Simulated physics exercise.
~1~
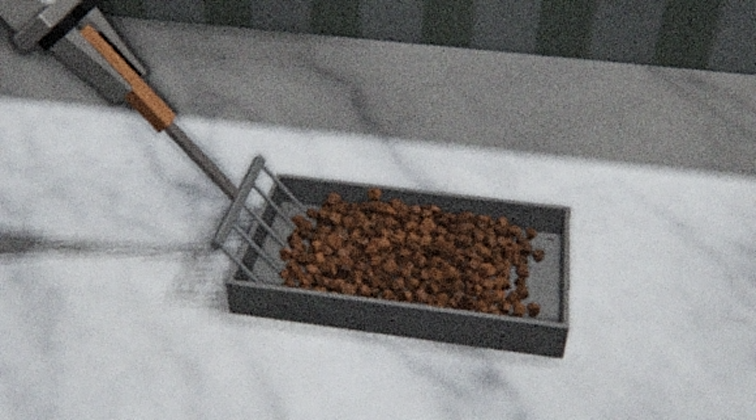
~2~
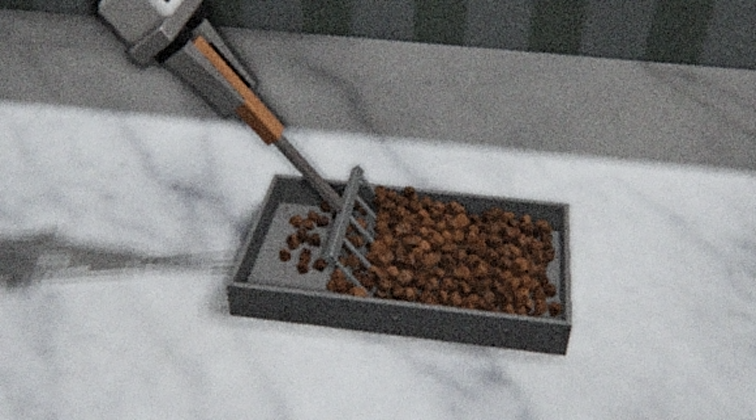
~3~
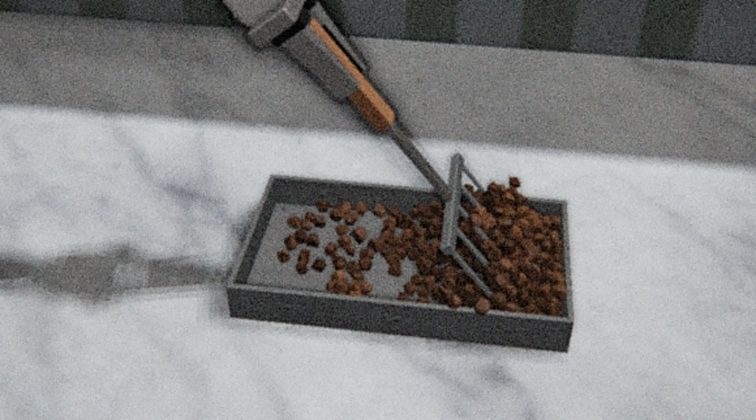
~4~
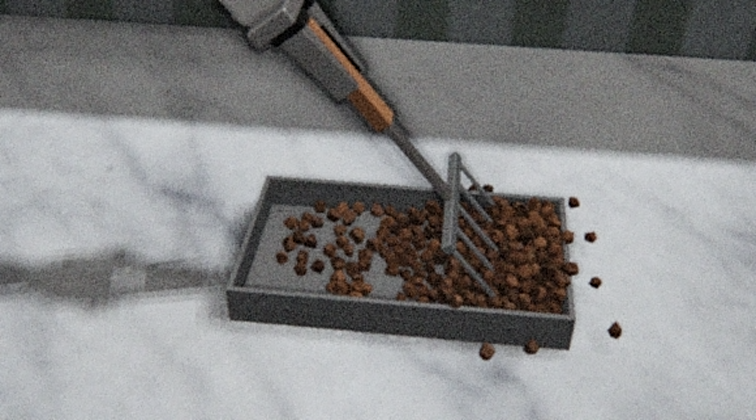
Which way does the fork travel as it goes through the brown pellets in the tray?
The fork moves to the right, pushing the pellets toward the right end of the tray.
